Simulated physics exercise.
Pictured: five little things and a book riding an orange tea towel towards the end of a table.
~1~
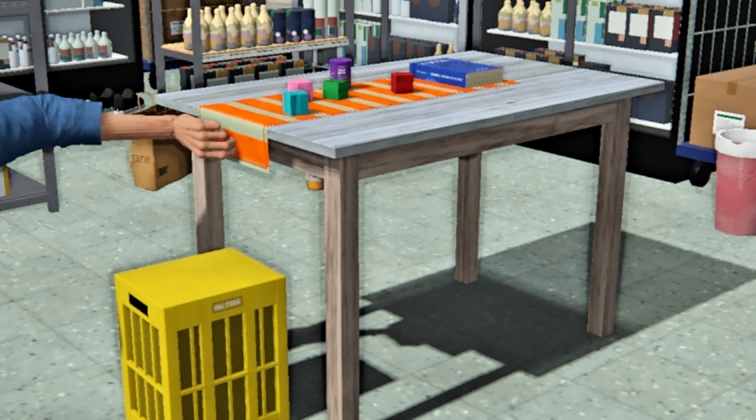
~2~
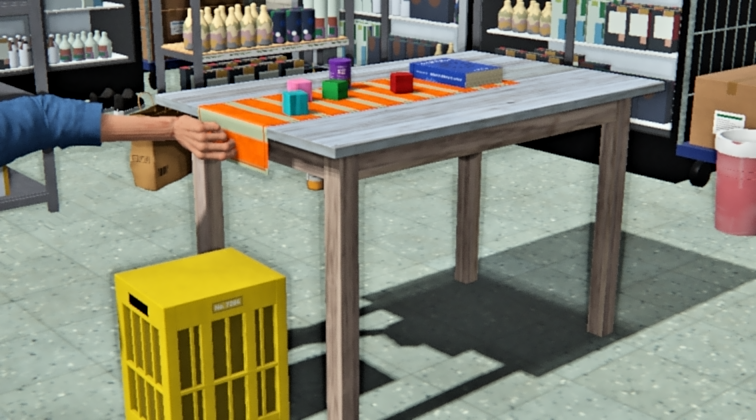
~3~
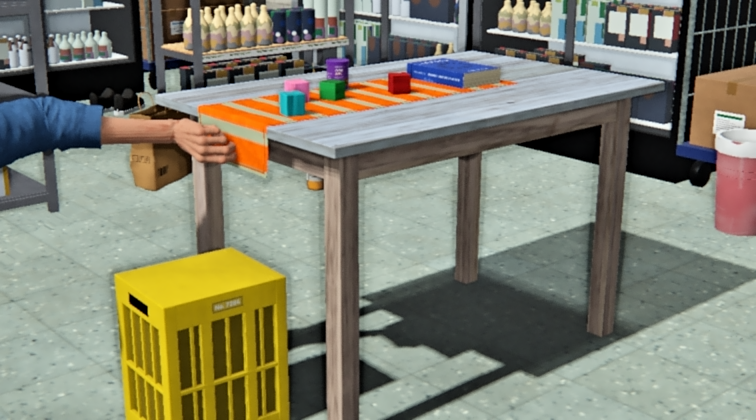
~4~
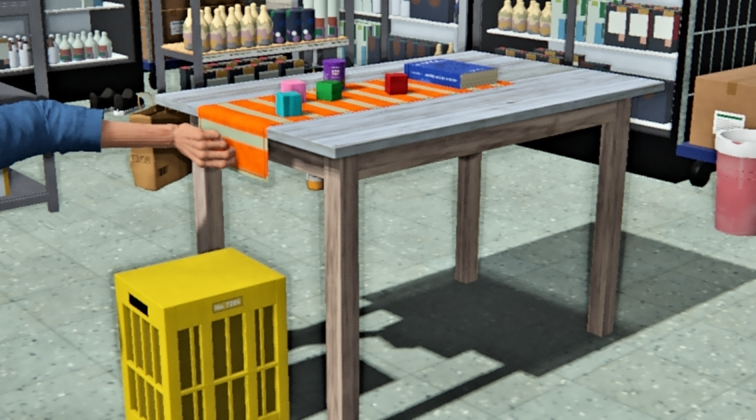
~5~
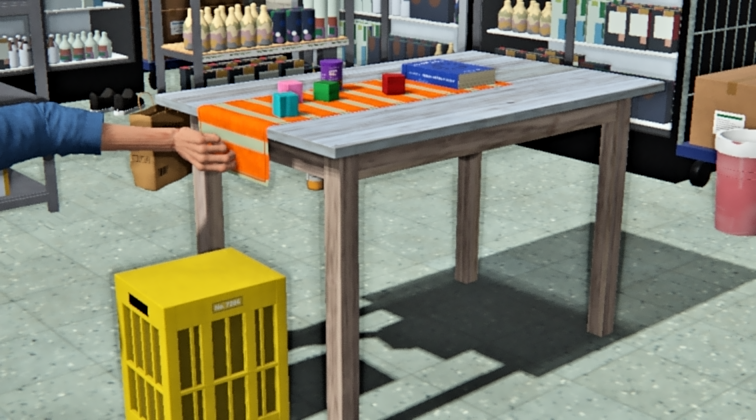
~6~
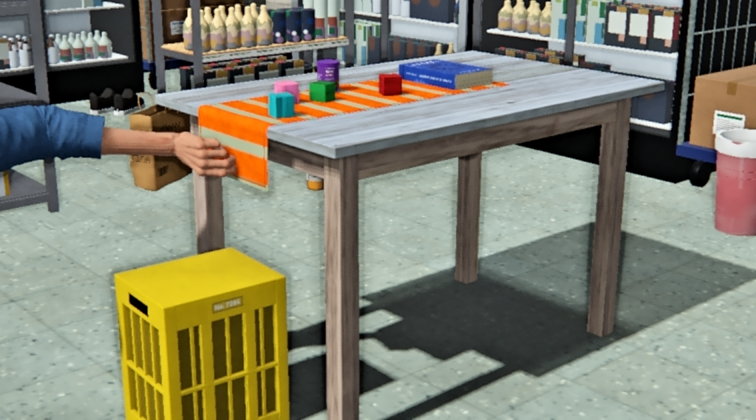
A hand slowly pulling an orange striped cloth over a table's left edge, small coloured objects and a blue book shifting left with it.
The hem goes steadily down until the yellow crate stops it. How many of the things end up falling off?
Two end up below.
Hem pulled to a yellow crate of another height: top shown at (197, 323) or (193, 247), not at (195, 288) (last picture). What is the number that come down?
Numbers: 3; 1.
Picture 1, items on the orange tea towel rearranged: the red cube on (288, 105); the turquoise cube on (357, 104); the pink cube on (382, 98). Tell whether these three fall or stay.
Result - red cube: Down; turquoise cube: Still up; pink cube: Still up.
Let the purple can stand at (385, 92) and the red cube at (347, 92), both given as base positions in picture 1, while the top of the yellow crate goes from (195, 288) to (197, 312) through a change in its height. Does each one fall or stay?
The purple can stays aboard, and the red cube stays aboard.
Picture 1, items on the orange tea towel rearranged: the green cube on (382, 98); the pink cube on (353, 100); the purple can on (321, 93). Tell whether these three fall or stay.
Here's the result: The green cube remains in place, the pink cube remains in place and the purple can remains in place.
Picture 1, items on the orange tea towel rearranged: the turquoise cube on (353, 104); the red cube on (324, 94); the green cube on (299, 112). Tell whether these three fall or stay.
The turquoise cube is still on top, the red cube is still on top and the green cube is off the top.
Early on, hem near (234, 217); all still up.
Midway, hem on the crate; turquoise cube and pink cube gone.
Finally, hem on the crate; turquoise cube and pink cube gone. Over the edge go two.
